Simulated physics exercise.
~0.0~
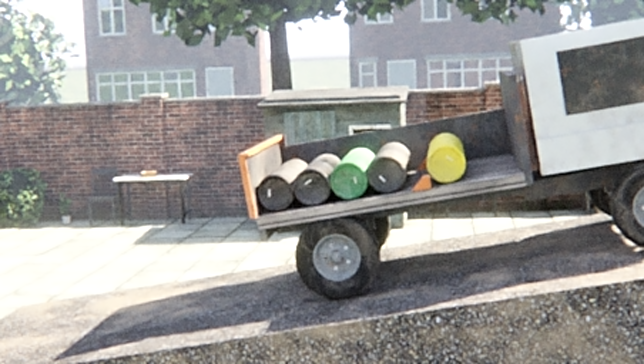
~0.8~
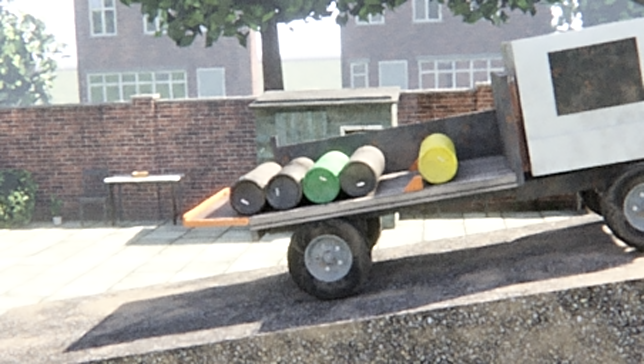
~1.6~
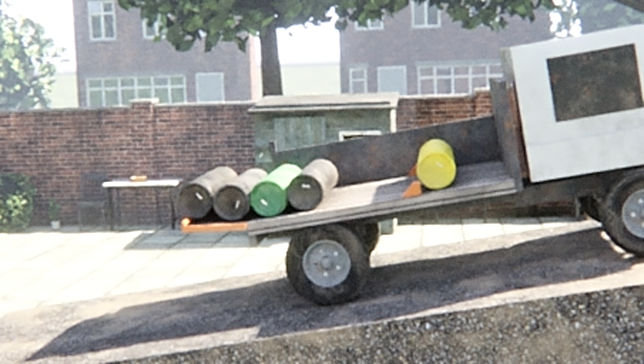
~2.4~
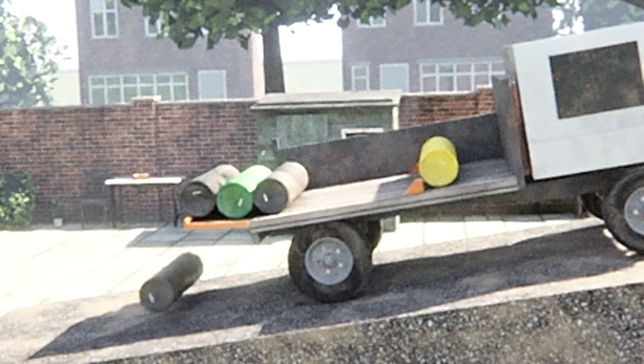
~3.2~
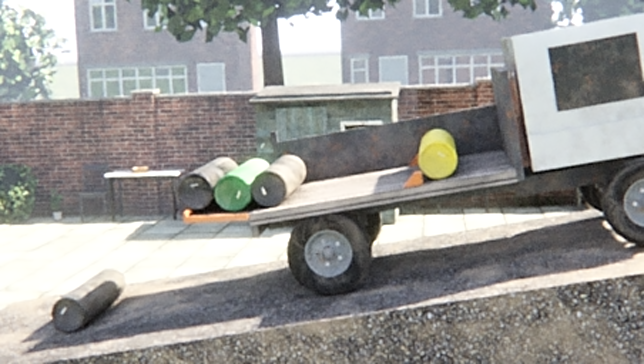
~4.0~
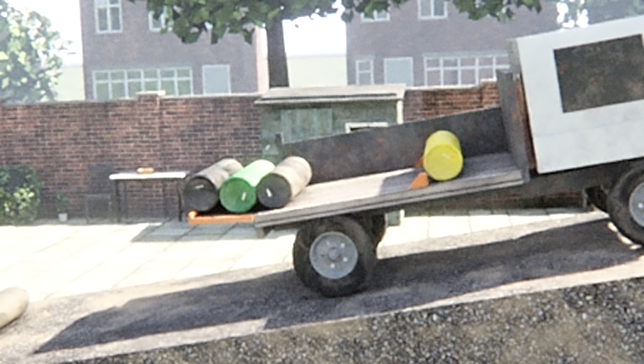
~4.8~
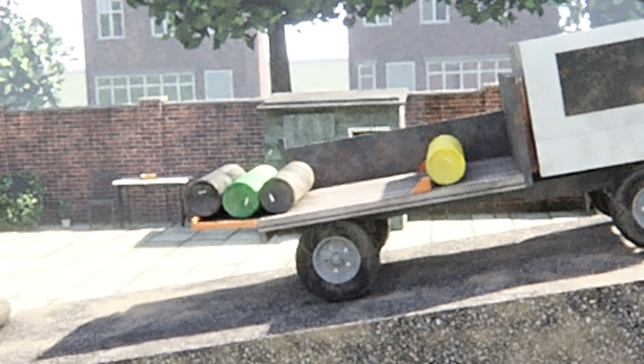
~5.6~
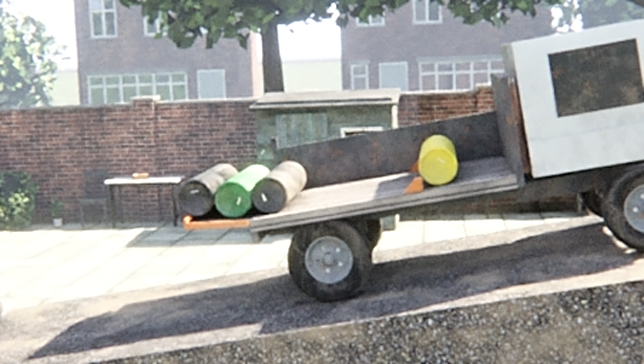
Four cylinders roll left onto the lowering tailgate, and one drops off and rolls away.
